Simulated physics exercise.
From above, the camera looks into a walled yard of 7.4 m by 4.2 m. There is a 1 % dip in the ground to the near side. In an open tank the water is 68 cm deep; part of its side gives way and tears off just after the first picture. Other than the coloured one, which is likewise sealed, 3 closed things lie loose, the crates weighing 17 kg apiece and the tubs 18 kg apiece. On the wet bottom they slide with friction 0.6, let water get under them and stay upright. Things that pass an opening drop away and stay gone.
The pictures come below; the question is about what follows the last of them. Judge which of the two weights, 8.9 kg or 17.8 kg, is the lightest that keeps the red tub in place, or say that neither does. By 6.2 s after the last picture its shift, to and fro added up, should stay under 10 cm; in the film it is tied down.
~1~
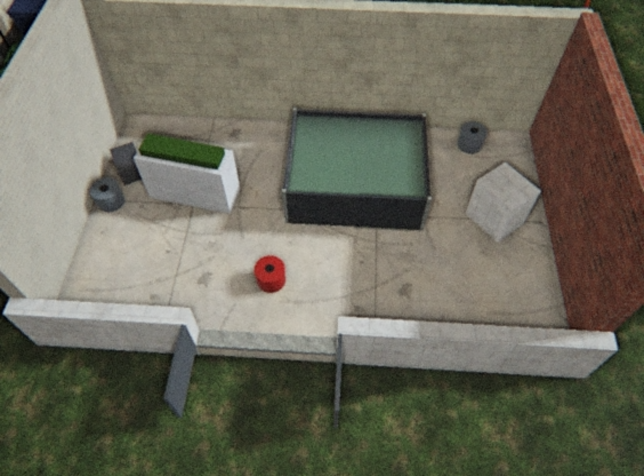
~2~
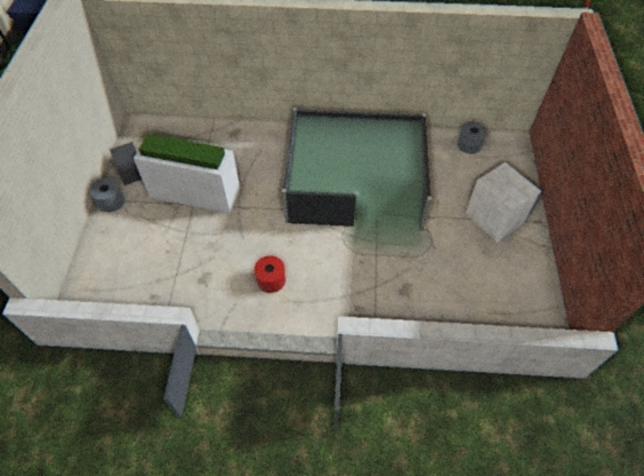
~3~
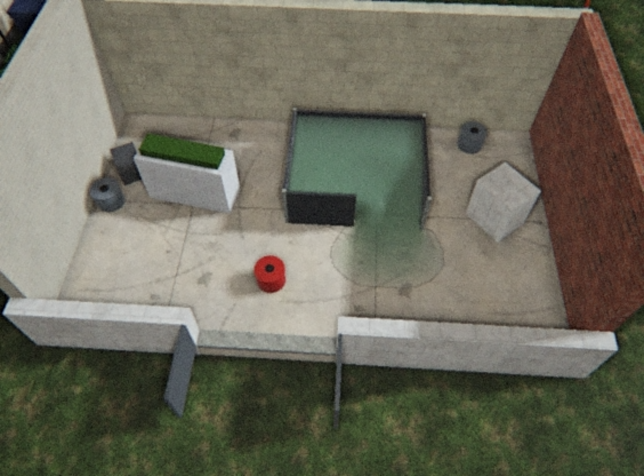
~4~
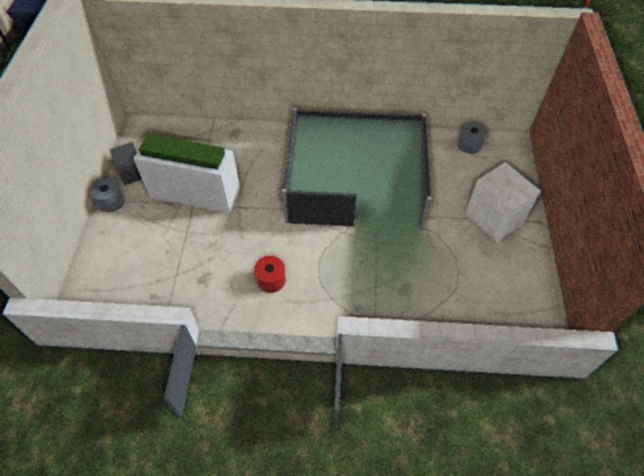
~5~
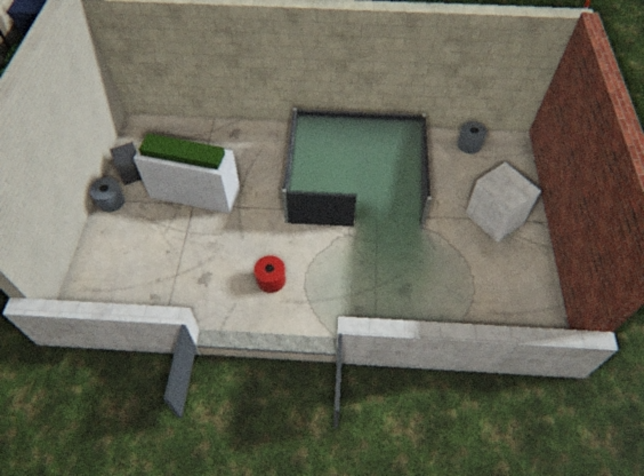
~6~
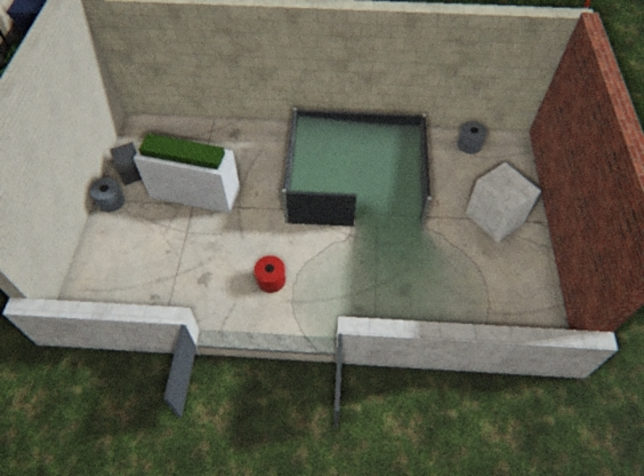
The heavier one is needed.
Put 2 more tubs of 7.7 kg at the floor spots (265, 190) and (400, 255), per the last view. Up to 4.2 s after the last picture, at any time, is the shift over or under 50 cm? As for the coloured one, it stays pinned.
In turn: Less, over.
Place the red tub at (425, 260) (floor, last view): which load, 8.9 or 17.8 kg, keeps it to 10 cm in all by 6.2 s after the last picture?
Short version: Not even the heavier.
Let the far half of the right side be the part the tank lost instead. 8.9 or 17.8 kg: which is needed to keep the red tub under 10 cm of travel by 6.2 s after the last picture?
In that case, it takes the heavy one.
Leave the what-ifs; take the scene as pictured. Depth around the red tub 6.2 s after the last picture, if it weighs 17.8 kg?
Close to 4 cm deep.
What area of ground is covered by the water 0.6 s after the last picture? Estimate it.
Somewhere about 10.0 m2, give or take.
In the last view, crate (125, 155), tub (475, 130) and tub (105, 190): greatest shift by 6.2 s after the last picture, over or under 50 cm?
So, going through them in order, it's not beyond, beyond and not beyond.
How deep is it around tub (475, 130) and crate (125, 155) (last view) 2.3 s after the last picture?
About 1 and 0 cm.
Then, 0.6 s after the last picture the red tub would be 0 cm from its start with 8.9 kg and 0 cm from its start with 17.8 kg; 0 cm of water round it then.
Then, 2.3 s after the last picture the red tub would be 29 cm from its start with 8.9 kg and 0 cm from its start with 17.8 kg; 5 cm of water round it then.
Then, 4.2 s after the last picture the red tub would be 31 cm from its start with 8.9 kg and 0 cm from its start with 17.8 kg; 4 cm of water round it then.
Then, 6.2 s after the last picture the red tub would be 31 cm from its start with 8.9 kg and 0 cm from its start with 17.8 kg; 4 cm of water round it then.
